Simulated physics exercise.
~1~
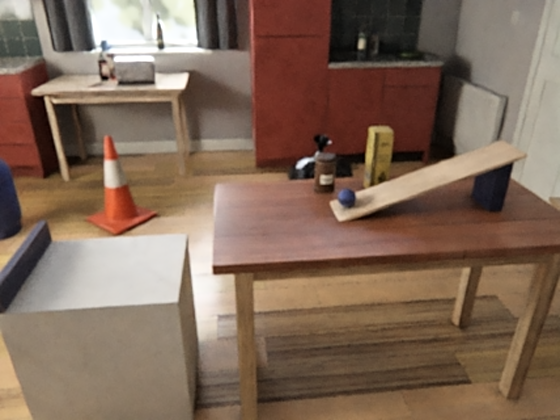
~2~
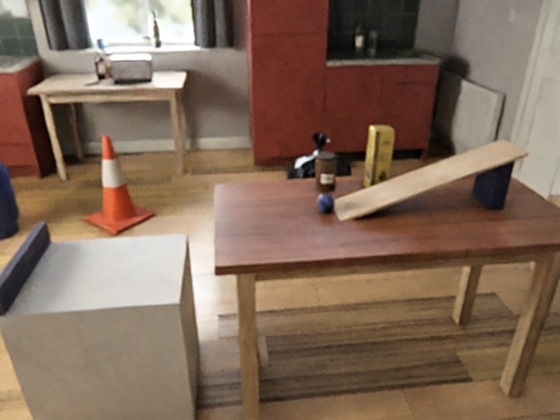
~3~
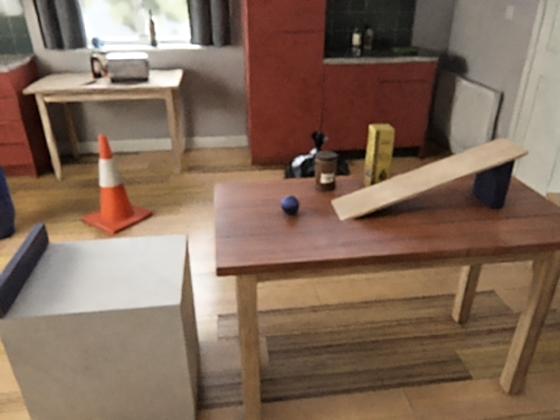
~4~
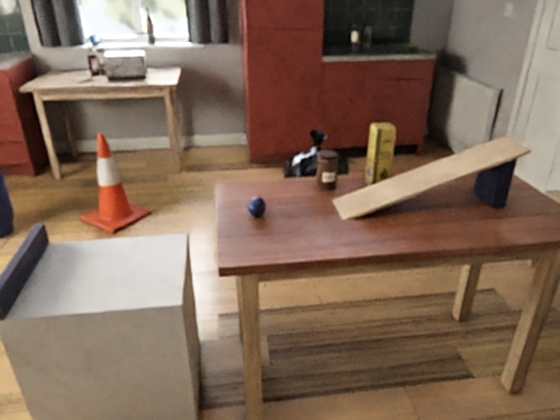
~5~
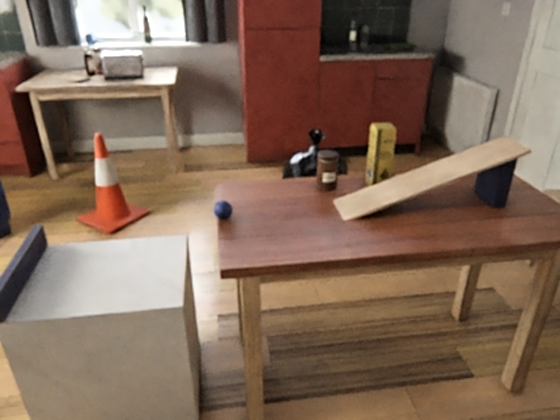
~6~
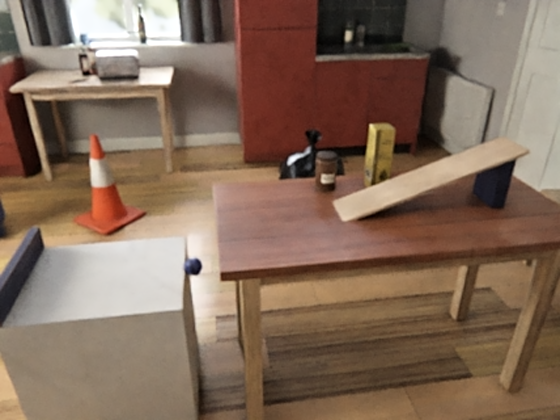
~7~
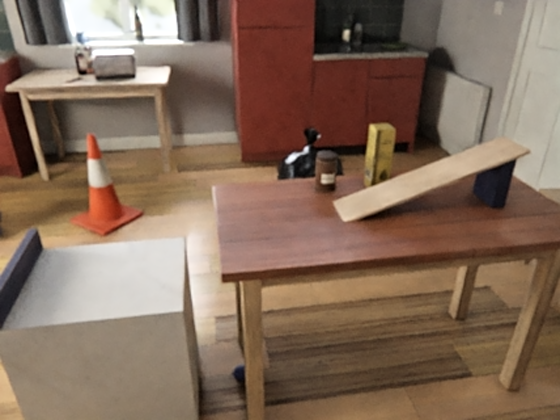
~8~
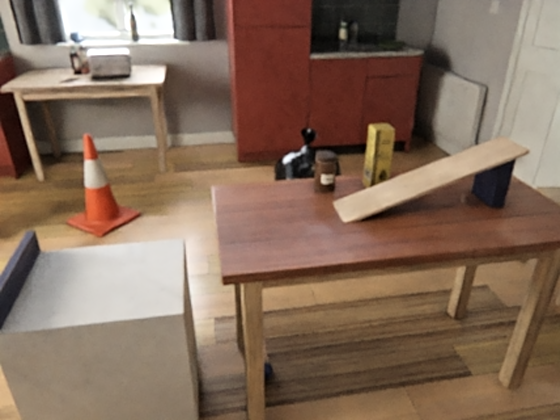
At first, a blue ball sits at the foot of a wooden ramp on a reddish-brown table, near a brown jar and a yellow carton, with a pale cabinet standing across a gap to the left. The ball rolls left across the tabletop while the view drifts slightly. It passes over the table's left edge and drops, coming close to the cabinet's upper side without landing on top. It falls into the gap and then shifts right near the floor behind a table leg. It ends down there, with the jar and carton still in place.
